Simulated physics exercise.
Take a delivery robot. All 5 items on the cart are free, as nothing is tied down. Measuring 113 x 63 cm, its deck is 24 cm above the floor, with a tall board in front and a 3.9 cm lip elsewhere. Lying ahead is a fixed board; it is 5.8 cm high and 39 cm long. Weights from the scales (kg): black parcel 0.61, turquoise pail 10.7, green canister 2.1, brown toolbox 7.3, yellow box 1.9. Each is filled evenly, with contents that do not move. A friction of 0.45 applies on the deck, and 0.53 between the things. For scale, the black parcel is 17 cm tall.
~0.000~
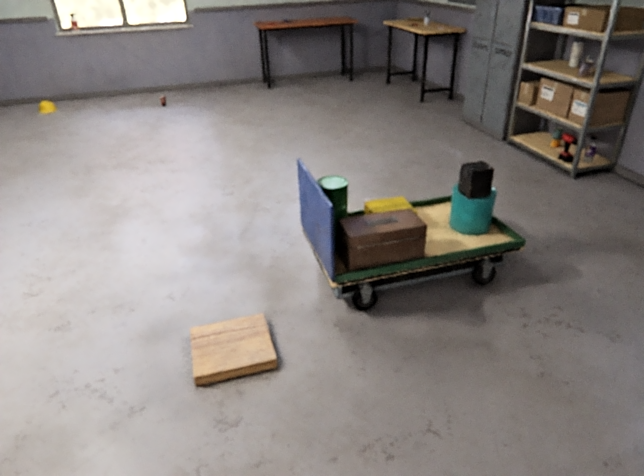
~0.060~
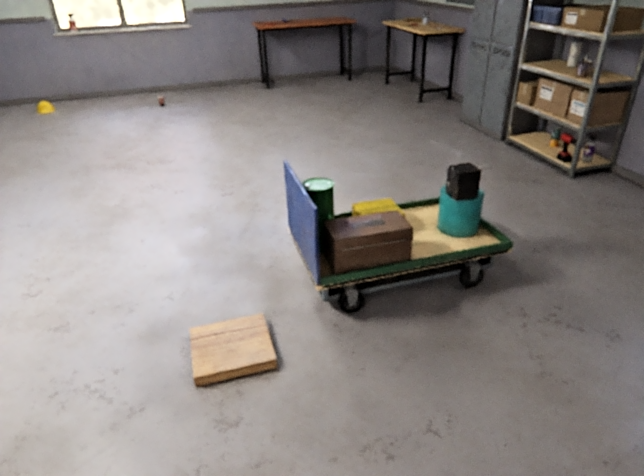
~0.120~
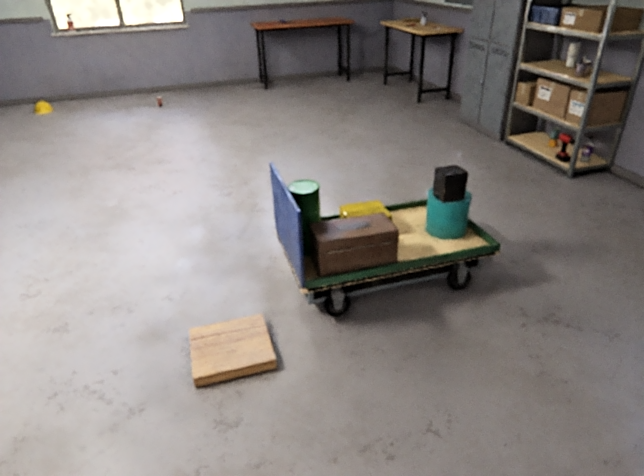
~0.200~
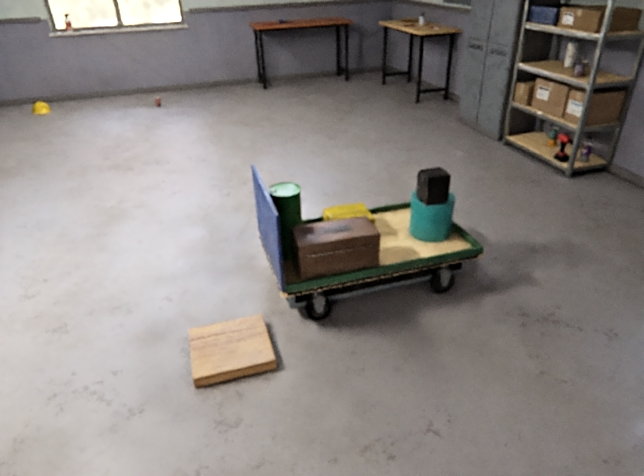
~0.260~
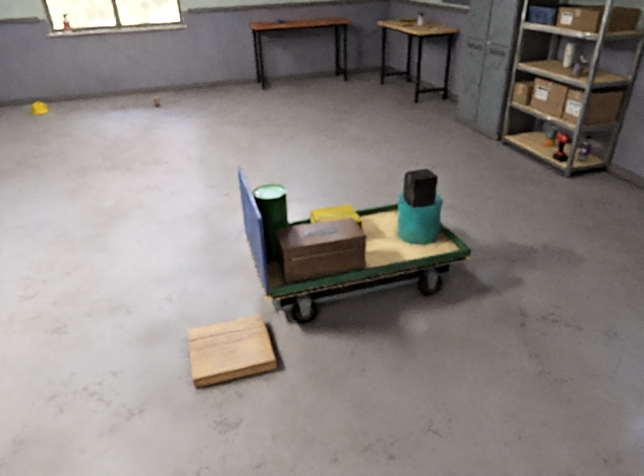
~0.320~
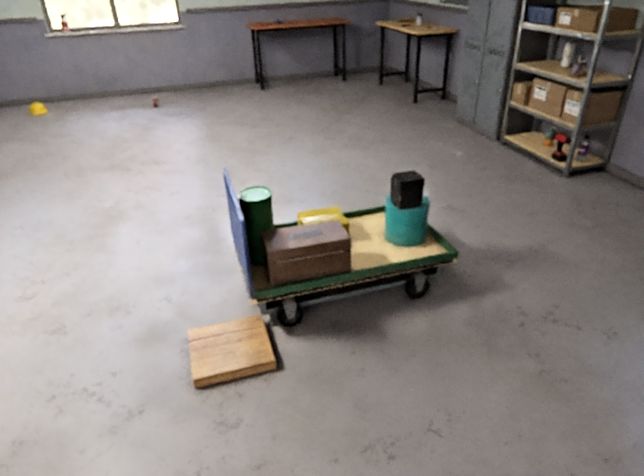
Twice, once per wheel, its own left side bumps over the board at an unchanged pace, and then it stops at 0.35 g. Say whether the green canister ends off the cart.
It departs the cart.
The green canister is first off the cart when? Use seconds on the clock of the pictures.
Near 1.3 s on the clock.
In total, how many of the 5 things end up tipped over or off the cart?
I get 2.
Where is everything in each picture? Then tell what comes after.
Cart has run 0 cm; black parcel (476, 180), in the first frame.
Cart has run 8 cm; brown toolbox (367, 242), in the second frame.
Cart has run 16 cm; black parcel (450, 184); turquoise pail (447, 212), in the third frame.
Cart has run 26 cm; brown toolbox (335, 248), in the fourth frame.
Cart has run 34 cm; black parcel (420, 188); turquoise pail (419, 217), in the fifth frame.
Cart has run 42 cm; green canister (258, 226); brown toolbox (306, 254), in the sixth frame.
By 0.82 s, cart has run 107 cm; green canister tilted 34° near (151, 232); brown toolbox 5 cm from its spot; black parcel 3 cm from its spot.
By 1.22 s, cart has run 159 cm; green canister on its side near (70, 245); black parcel tilted 13°; turquoise pail tilted 9°.
By 1.62 s, cart has run 208 cm; green canister now off the cart; black parcel on its side; brown toolbox 7 cm from its spot.
When it is over (2.3 s), off the cart, green canister; lying over on the cart, black parcel; the other 3 within 10 cm of the start.
